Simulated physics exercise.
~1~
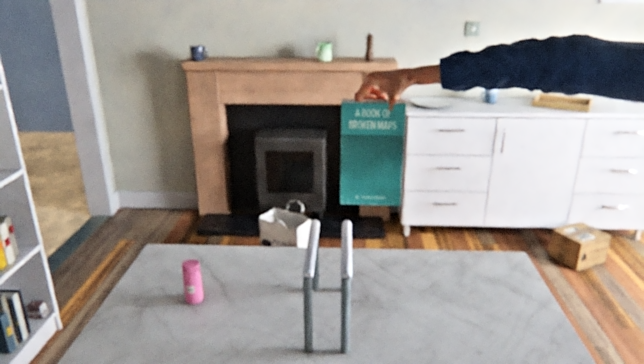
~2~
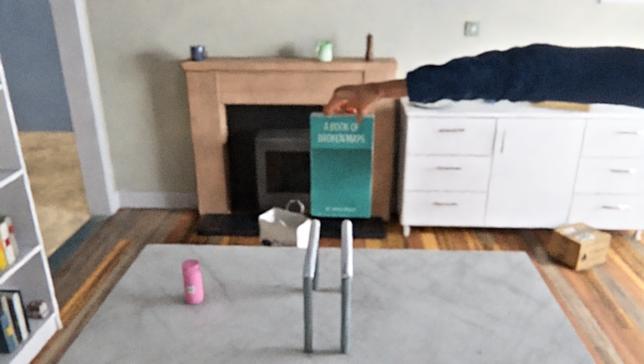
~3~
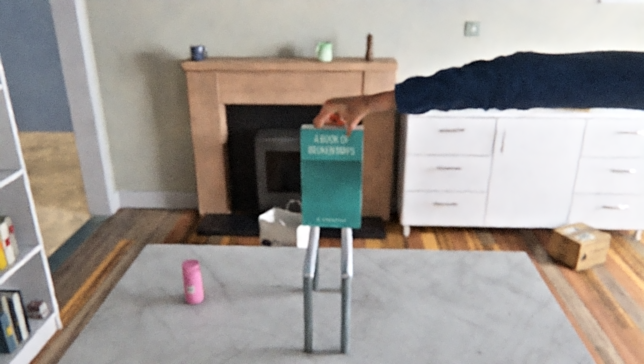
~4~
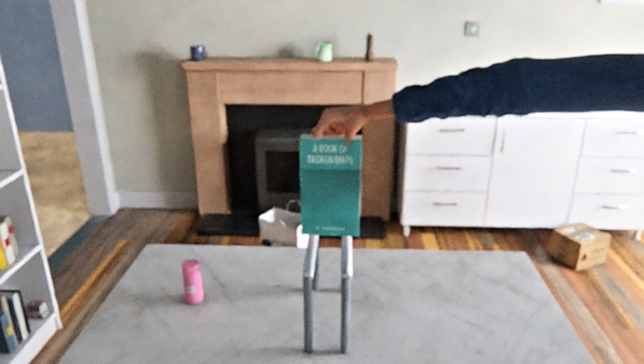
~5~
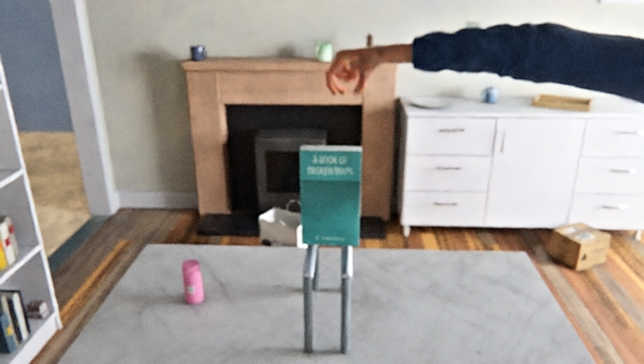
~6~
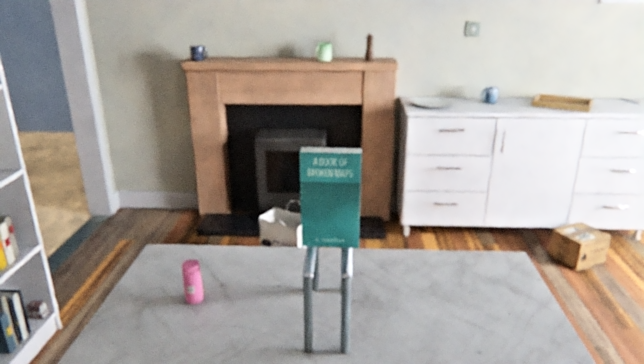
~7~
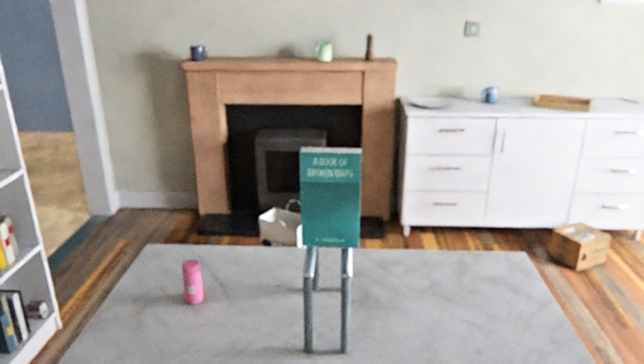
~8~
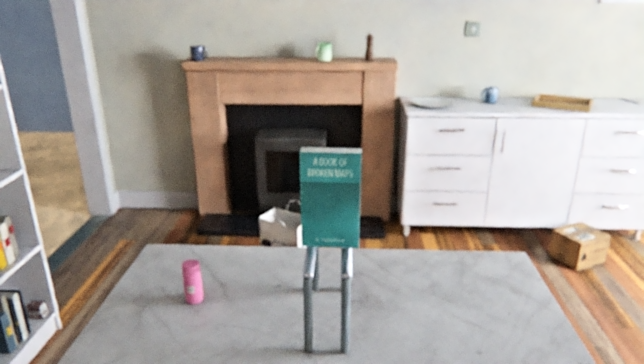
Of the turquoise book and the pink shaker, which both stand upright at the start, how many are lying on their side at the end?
None of them are lying on their side. The turquoise book rests upright on the stand and the pink shaker still stands on the table.
